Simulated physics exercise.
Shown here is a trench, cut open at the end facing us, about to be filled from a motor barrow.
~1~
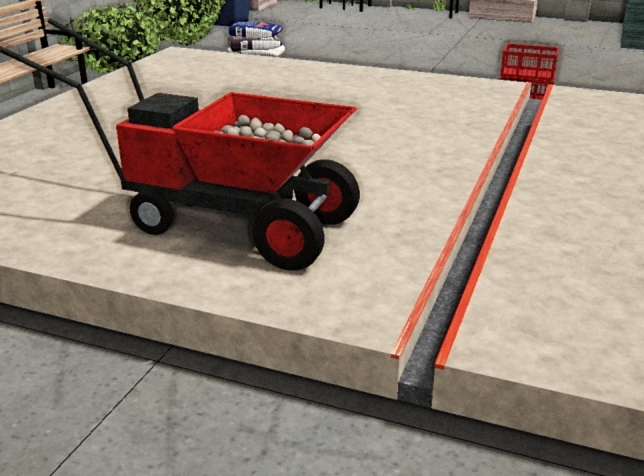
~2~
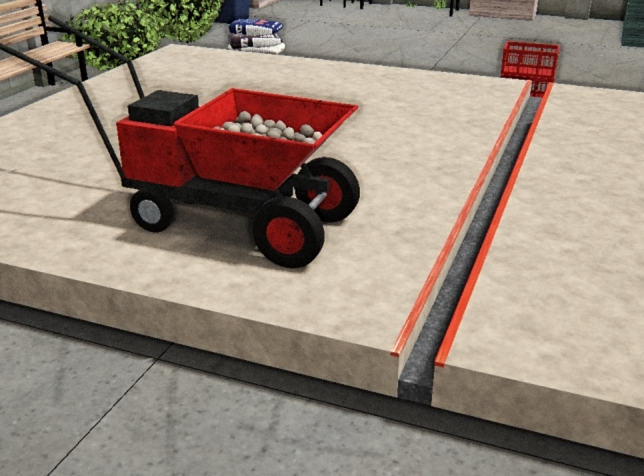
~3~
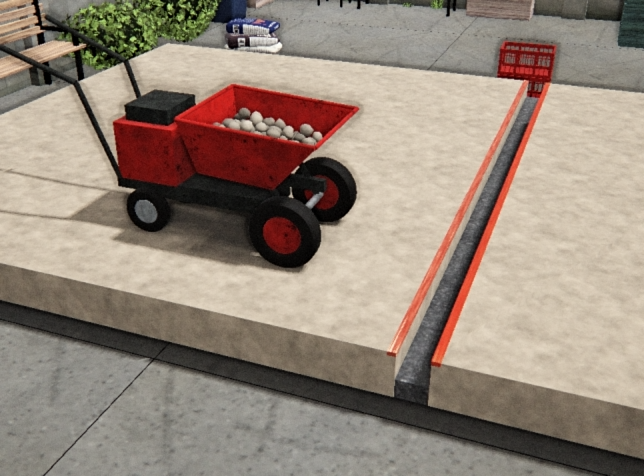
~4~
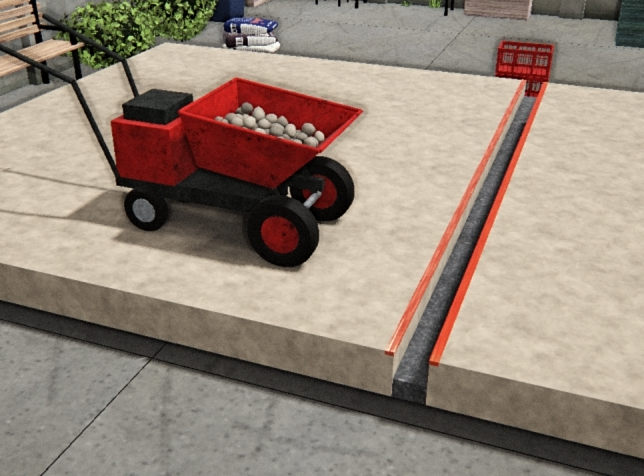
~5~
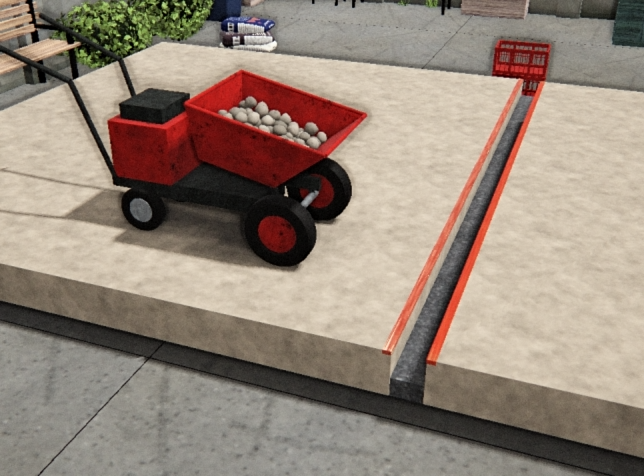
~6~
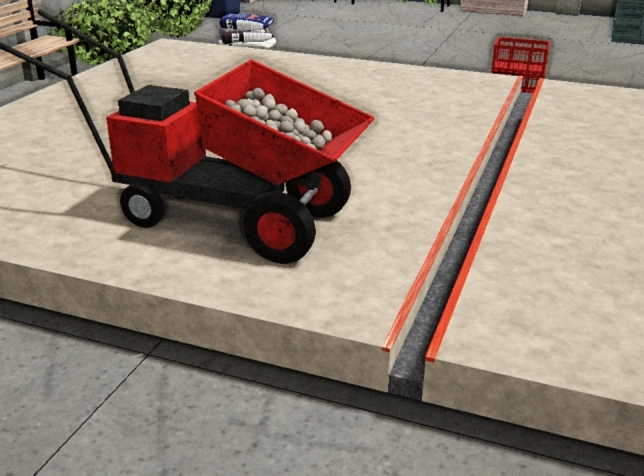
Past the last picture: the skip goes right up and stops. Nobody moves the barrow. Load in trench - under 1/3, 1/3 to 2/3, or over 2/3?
Inside: A third to two thirds.
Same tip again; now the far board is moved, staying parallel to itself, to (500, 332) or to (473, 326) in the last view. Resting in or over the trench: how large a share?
Estimated share: Try 1 approx. 70 in a hundred, try 2 approx. 60 in a hundred.
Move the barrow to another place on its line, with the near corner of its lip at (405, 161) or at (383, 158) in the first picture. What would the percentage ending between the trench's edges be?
0 % and 10 %.
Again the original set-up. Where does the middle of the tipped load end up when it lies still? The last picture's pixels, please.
Near (441, 256).
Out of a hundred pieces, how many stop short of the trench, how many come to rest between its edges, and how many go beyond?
Roughly short 45 per cent, between 50 per cent, beyond 5 per cent.
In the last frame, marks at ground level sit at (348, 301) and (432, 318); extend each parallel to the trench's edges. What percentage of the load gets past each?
Close to 100 and 20 per cent respectively.
Just after the last frame, skip tipped steeply; every one in the skip.
A moment on, skip tipped right over; the larger part in the skip; roughly a quarter short of the trench; just a few in or heaped over the trench; just a few falling.
Further on, skip tipped right over; just a few in the skip; roughly half short of the trench; roughly half in or heaped over the trench; about a tenth beyond it.
When it is over, skip tipped right over; roughly half short of the trench; roughly half in or heaped over the trench; about a tenth beyond it.
